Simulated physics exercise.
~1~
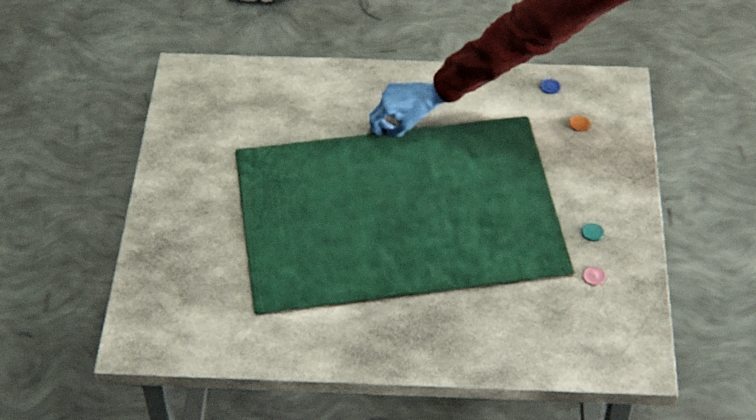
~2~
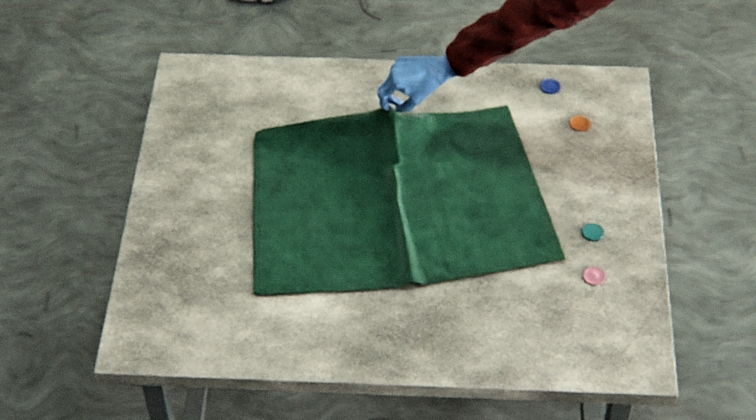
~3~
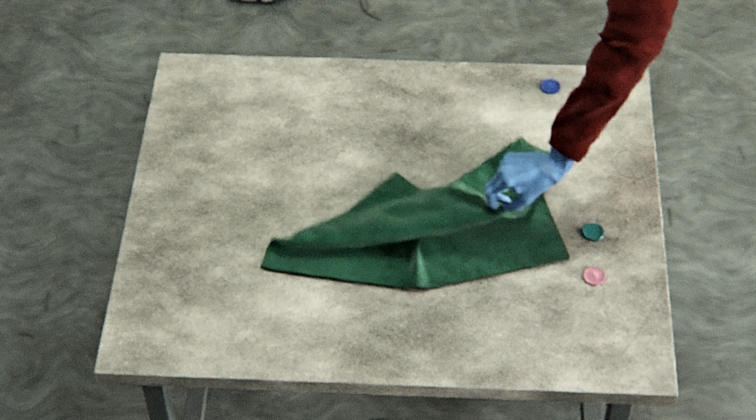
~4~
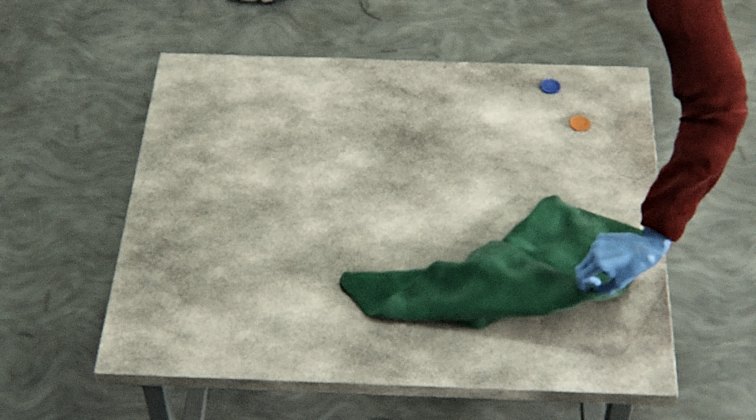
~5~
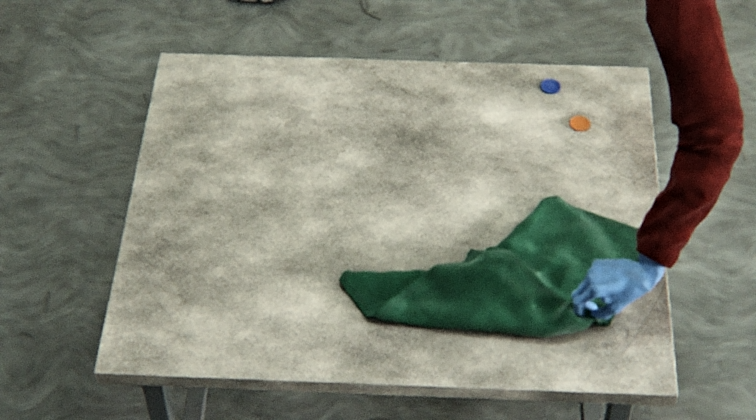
We see a gloved hand grip the far edge of a green cloth lying flat on a table, lift it and draw it right and toward the near side, leaving it crumpled over the pink disc and teal cap, while the orange token and blue cap stay uncovered.
